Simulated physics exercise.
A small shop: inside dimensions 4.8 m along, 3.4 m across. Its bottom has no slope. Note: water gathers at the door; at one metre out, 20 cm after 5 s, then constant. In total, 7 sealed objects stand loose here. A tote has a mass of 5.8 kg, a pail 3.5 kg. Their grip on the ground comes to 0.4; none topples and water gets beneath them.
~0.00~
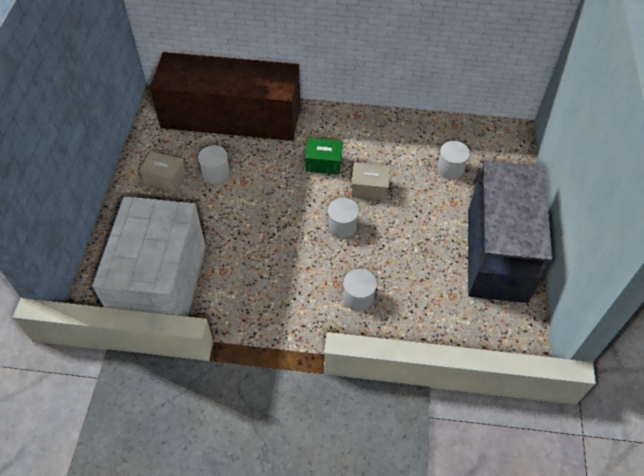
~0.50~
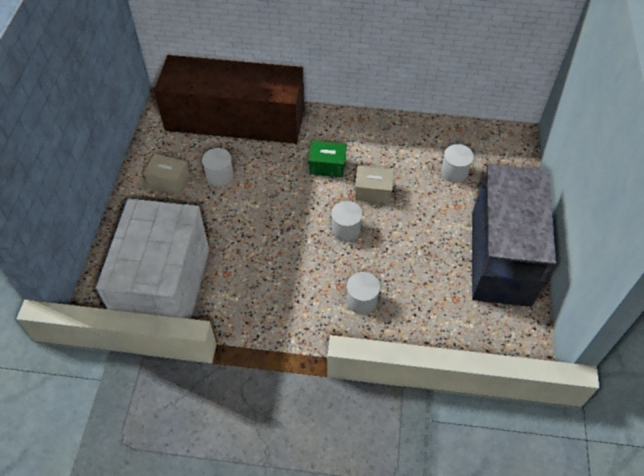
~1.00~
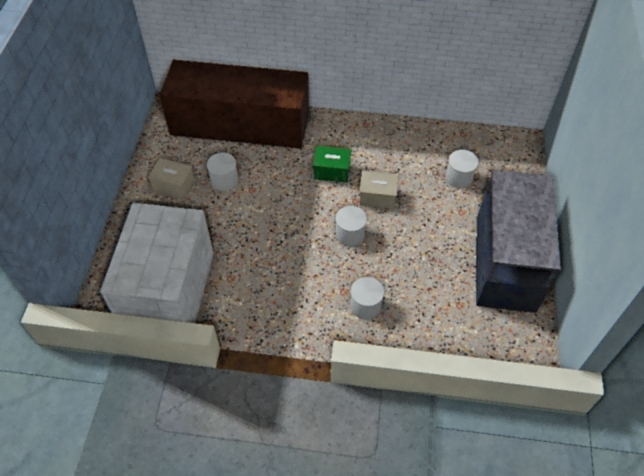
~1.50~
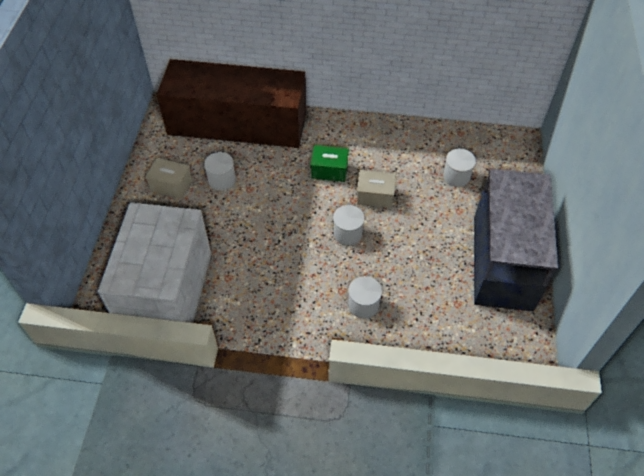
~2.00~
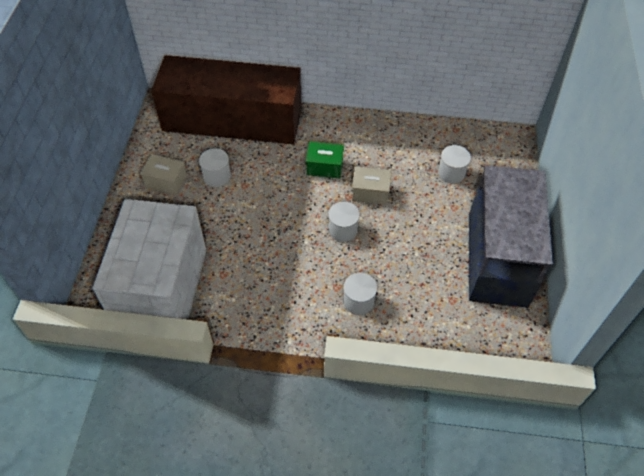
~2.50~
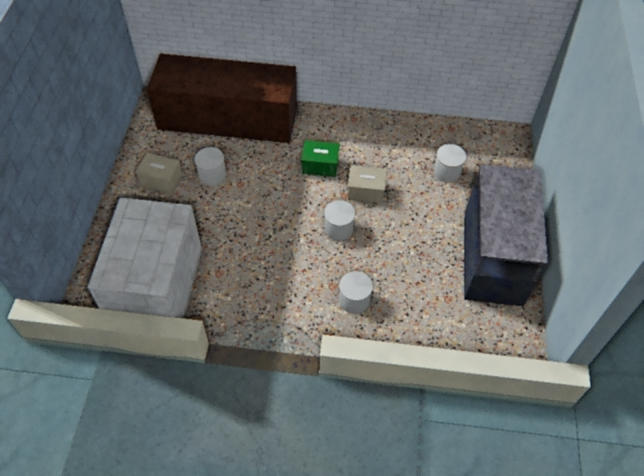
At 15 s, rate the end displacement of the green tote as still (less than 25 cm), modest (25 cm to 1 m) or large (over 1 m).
Large.
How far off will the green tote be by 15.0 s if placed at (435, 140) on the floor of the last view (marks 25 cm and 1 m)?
In that run it wanders far off.
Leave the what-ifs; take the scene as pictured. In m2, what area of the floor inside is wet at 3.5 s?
Somewhere around 1.5 m2, roughly.
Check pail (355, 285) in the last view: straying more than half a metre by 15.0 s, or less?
It is below that.
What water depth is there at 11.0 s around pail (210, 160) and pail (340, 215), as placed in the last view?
I'd estimate 12 cm for the first and 13 cm for the second.
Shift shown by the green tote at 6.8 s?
By then it has shifted roughly 100 cm.
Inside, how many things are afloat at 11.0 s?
The number is 6.
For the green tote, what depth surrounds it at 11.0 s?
About 13 cm.
After 3.5 s the green tote is near (321, 152), 0.0 m from its start, aground; 0 afloat.
After 6.8 s the green tote is near (360, 100), 0.9 m from its start, afloat; 3 afloat.
After 11.0 s the green tote is near (507, 148), 2.1 m from its start, afloat; 6 afloat.
After 15.0 s the green tote is near (449, 188), 1.5 m from its start, afloat; 7 afloat.
